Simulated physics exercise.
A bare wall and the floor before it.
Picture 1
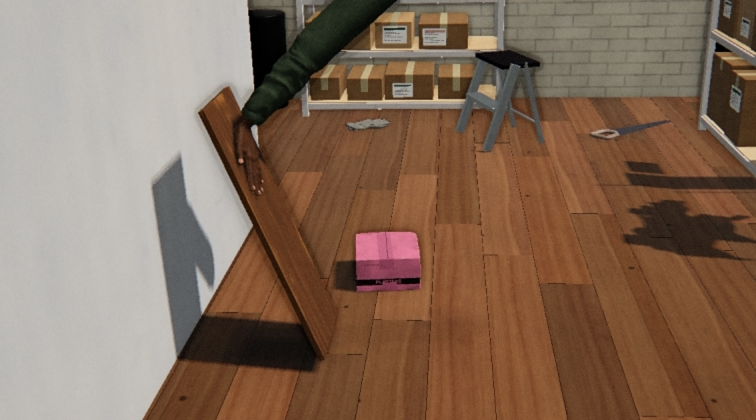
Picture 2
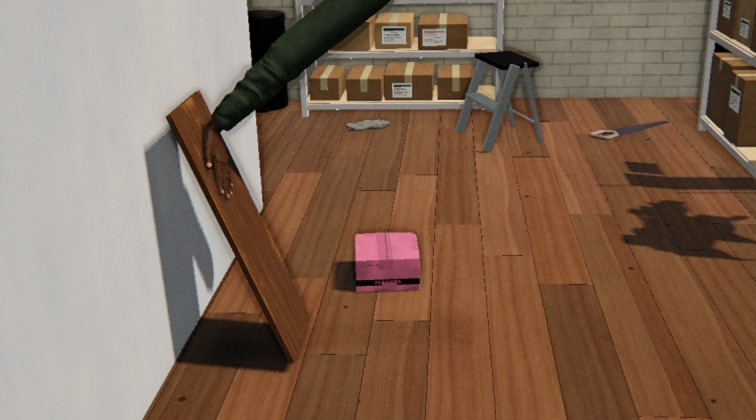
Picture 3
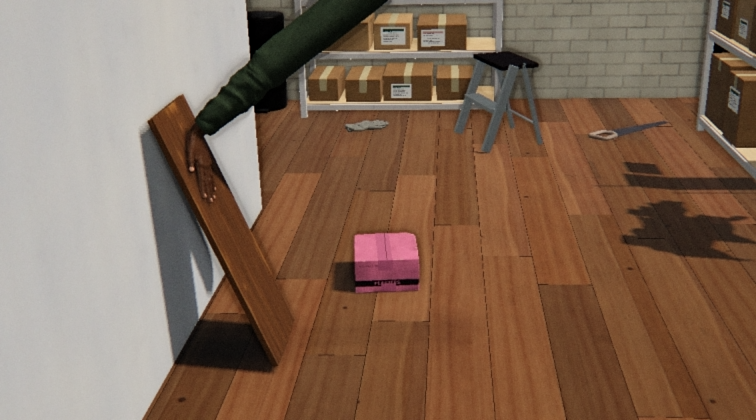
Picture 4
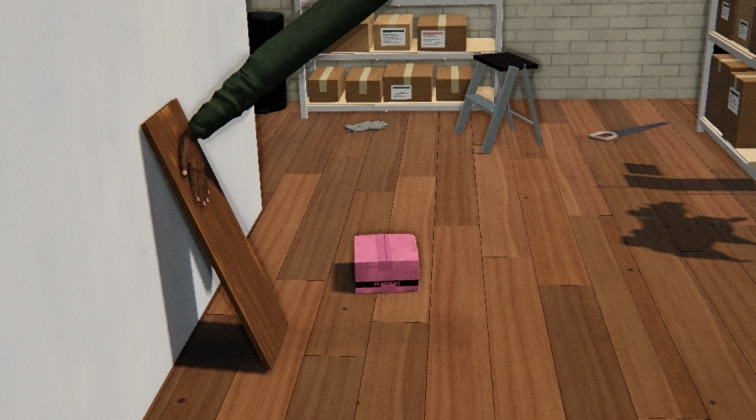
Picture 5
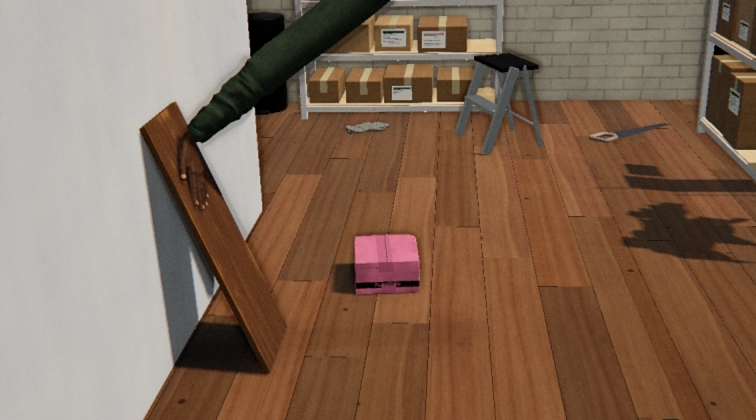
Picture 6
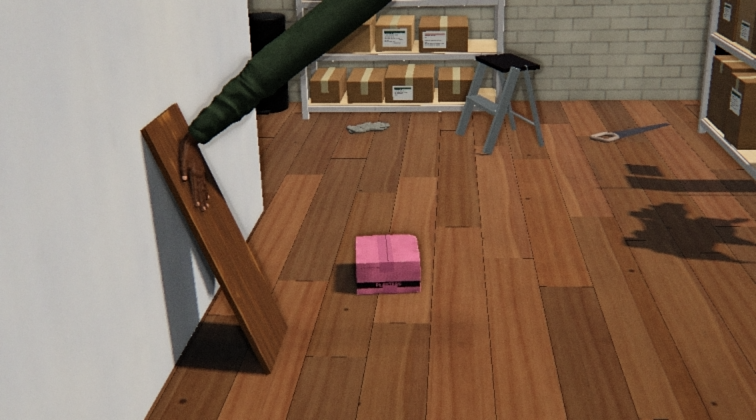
An arm in a dark green sleeve reaches from the top into a storeroom with a plank floor, seen from a raised, still viewpoint. Its hand is on a brown board beside the white wall at left, with a pink box near the centre and a step stool and shelves of cartons behind. The hand moves the board a short way left until it leans on the wall, then stays on it, nearly motionless.
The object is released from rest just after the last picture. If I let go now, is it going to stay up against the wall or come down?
It'll stay up.
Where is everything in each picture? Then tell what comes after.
Not yet at the wall; brown board (274, 223); pink box (387, 261), in the first frame.
Not yet at the wall; brown board (245, 227); pink box (387, 261), in the second frame.
Not yet at the wall; brown board (228, 230); pink box (386, 262), in the third frame.
Not yet at the wall; brown board (221, 234); pink box (386, 263), in the fourth frame.
Leant on the wall, still held; brown board (220, 237); pink box (386, 263), in the fifth frame.
Leant on the wall, still held; brown board (221, 238); pink box (387, 263), in the sixth frame.
Then, 0.30 s past the last view, nothing moves.
Then, 0.70 s past the last view, brown board resting near (221, 239).
Finally, both still in place. Final places as the last picture's camera would see them, brown board near (221, 238). The board stays up.
